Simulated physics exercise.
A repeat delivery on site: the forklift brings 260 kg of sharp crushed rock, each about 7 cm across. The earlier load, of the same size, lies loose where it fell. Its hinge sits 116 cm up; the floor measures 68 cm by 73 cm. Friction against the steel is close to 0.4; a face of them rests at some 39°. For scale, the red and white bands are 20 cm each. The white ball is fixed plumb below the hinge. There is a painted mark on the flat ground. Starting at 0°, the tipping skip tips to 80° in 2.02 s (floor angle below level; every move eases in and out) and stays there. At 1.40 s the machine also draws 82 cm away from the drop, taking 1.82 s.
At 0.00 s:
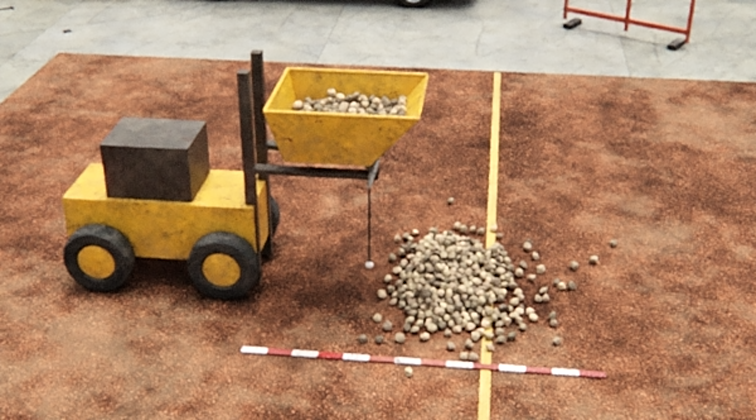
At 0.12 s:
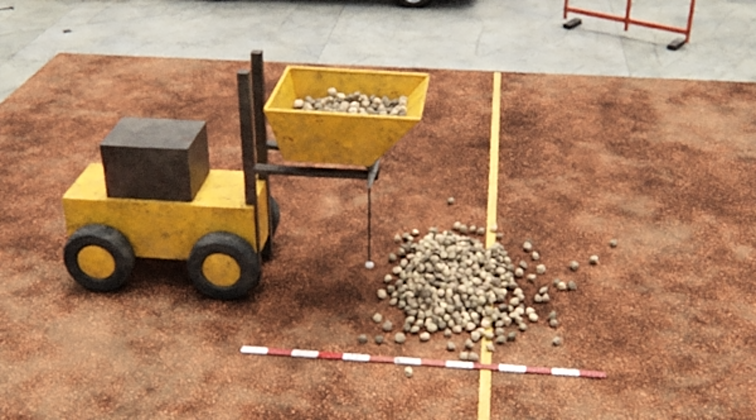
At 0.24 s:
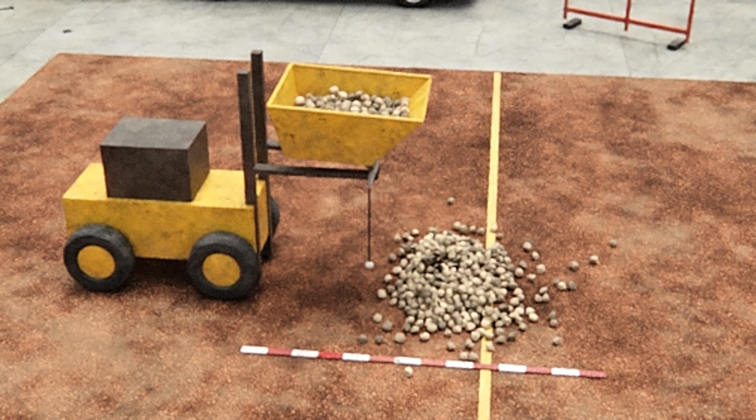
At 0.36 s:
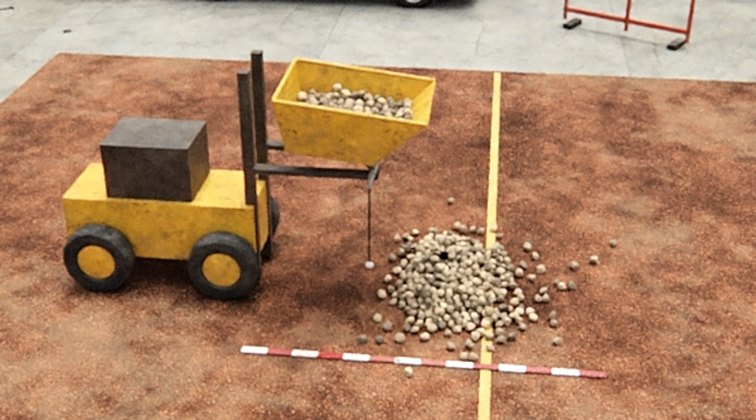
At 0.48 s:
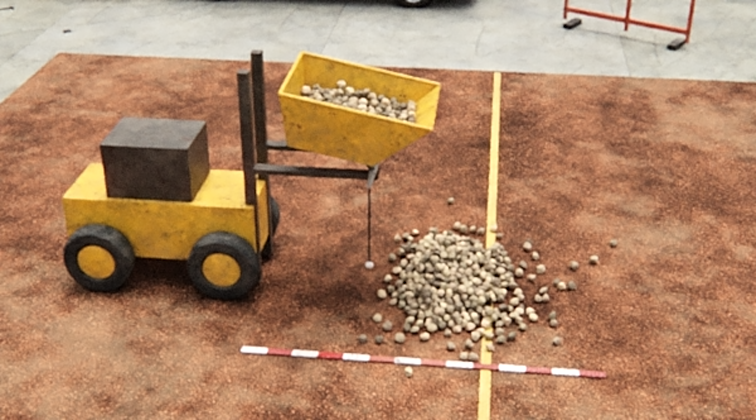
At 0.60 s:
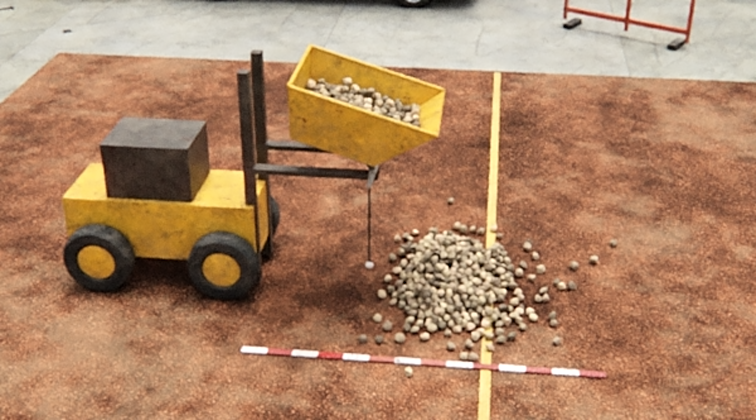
A yellow forklift-like machine with black wheels and a dark block on top stands at the left of a reddish-brown floor, seen from above at an angle, with grey paving behind. Its mast holds a yellow skip of pale stones, left of a yellow line crossed by a loose stone heap, behind a red-and-white rod. The skip slowly tilts down to the right, its stones shifting slightly, while all else stays still.
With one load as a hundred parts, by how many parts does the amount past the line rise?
Roughly 34 per cent of a load more.
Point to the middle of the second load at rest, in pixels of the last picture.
Near (467, 272).
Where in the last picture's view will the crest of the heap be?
Around (451, 252).
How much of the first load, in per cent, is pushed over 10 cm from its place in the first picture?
About 5 per cent.
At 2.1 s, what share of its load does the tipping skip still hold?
About 35 per cent.
After 1.5 s the floor is at 68°; in per cent of one load, 100 in the tipping skip, 87 short of the line, 13 past the line; the foremost stones are at (574, 284).
After 2.1 s the floor is at 80°; in per cent of one load, 37 in the tipping skip, 143 short of the line, 20 past the line; the foremost stones are at (574, 284).
After 3.7 s the floor is at 80°; in per cent of one load, 0 in the tipping skip, 153 short of the line, 47 past the line; the foremost stones are at (590, 274).
After 6.1 s the floor is at 80°; in per cent of one load, 0 in the tipping skip, 153 short of the line, 47 past the line; the foremost stones are at (590, 274). Net gain past the line, 34.
